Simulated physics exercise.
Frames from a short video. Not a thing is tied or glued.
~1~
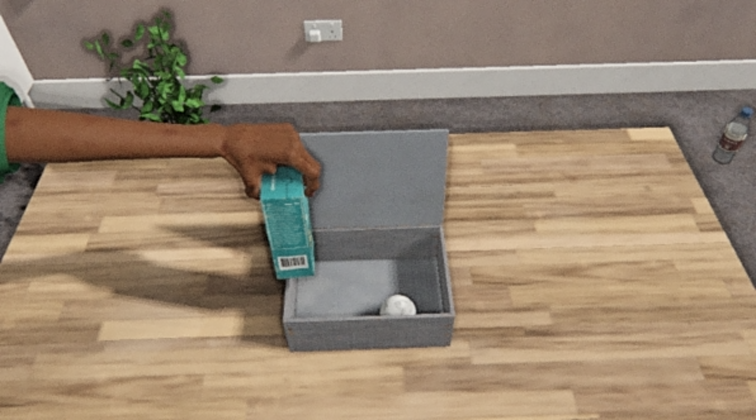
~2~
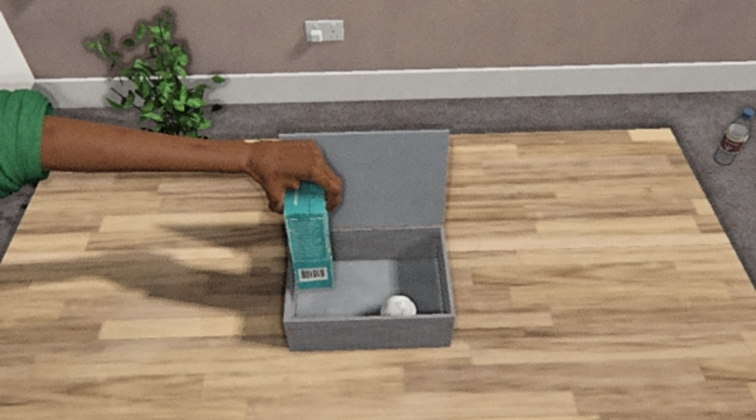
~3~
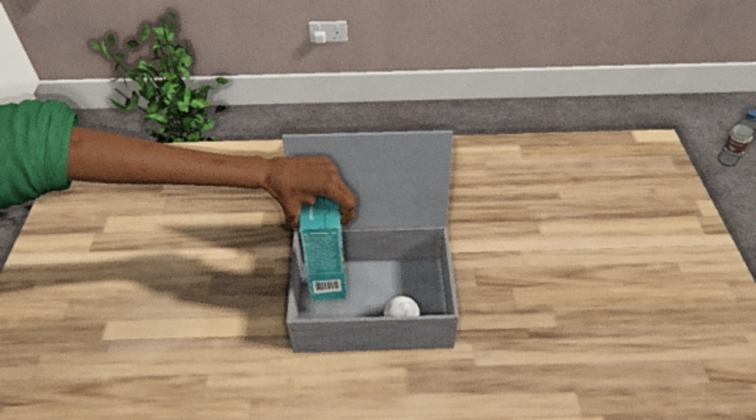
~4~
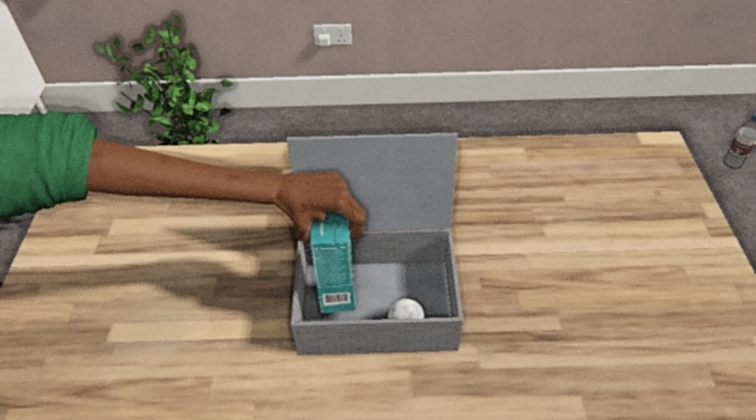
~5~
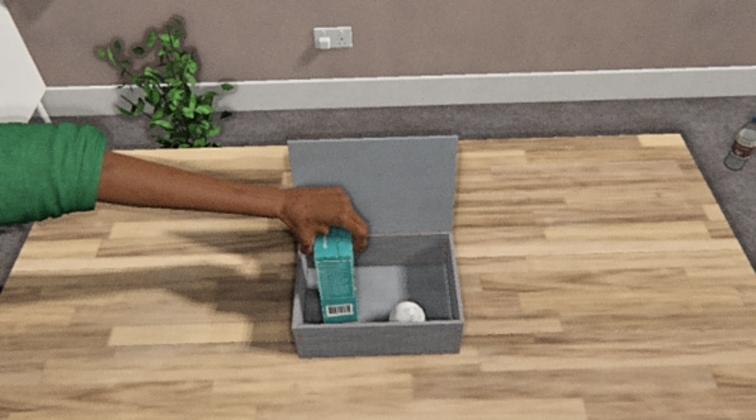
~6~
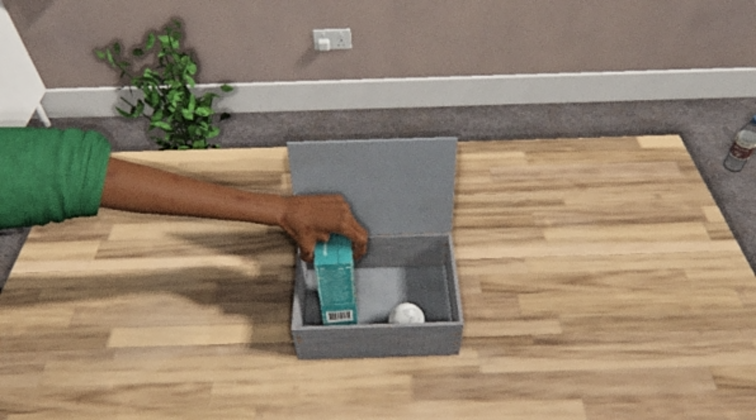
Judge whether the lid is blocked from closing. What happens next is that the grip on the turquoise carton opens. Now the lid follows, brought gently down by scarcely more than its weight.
Judgement: Blocked.
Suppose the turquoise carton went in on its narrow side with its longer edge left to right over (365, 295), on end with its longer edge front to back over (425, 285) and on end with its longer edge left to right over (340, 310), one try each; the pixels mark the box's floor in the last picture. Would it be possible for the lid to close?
First try: It comes fully down; second try: It gets propped open; third try: It gets propped open.
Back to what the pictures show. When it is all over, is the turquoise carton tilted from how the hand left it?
As it turns out, it keeps its original angle.
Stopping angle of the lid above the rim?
Some 55 degrees above the rim, more or less.
Then, 1.20 s past the last view, lid starting down.
Then, 1.50 s past the last view, lid 65° above the rim.
Finally, lid 56° above the rim; both still in place. Final places as the last picture's camera would see them, turquoise carton near (337, 281).
